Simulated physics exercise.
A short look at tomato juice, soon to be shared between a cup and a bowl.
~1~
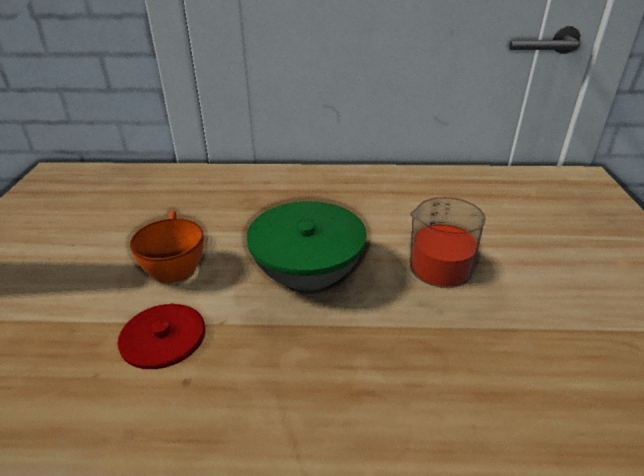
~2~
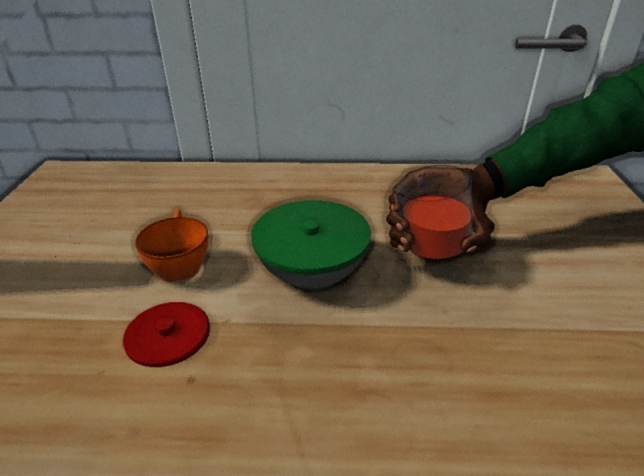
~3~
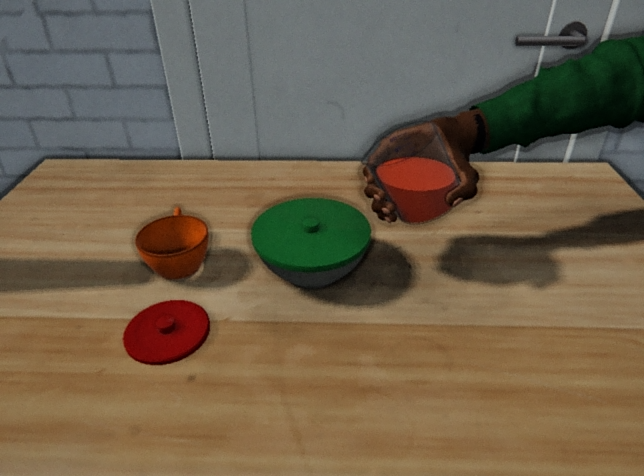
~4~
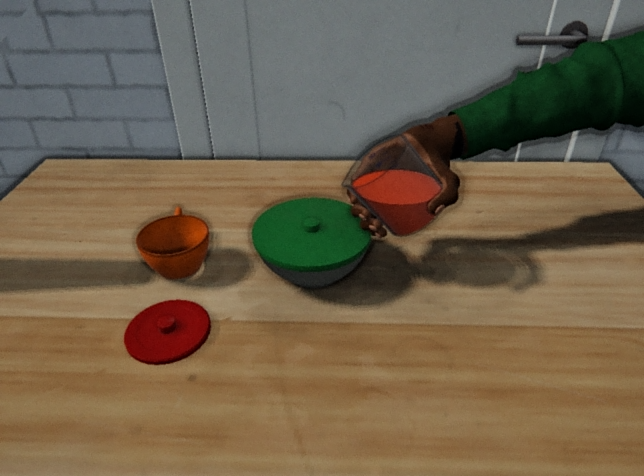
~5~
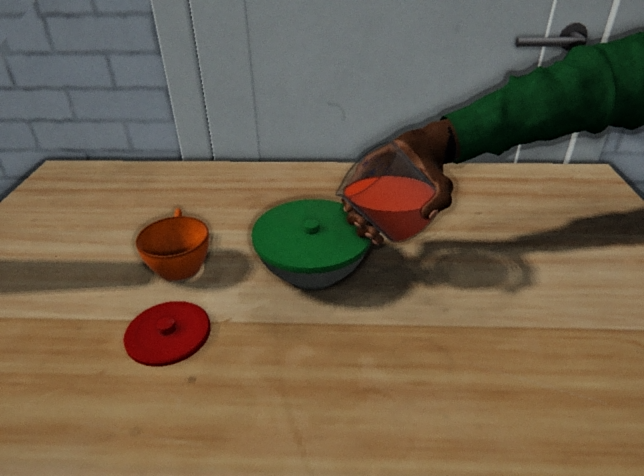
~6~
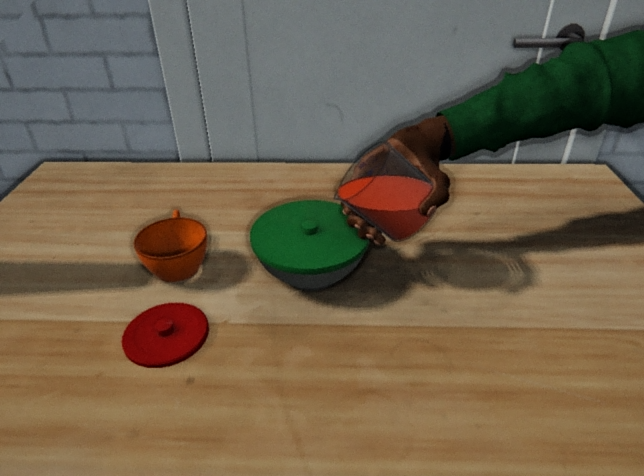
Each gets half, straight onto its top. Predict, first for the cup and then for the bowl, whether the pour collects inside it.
In the end cup: Holds it. Bowl: Keeps it out.
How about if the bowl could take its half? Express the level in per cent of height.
The level would reach around 35 percent of the height.
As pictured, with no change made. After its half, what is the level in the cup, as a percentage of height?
By my reckoning it's around 55 percent.
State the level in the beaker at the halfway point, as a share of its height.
Roughly 25 %.
Soon after, it hits the lid of the bowl and runs off.
Later, the tomato juice goes into the cup.
In the end, the bowl is empty, in a puddle; the cup has its share inside.
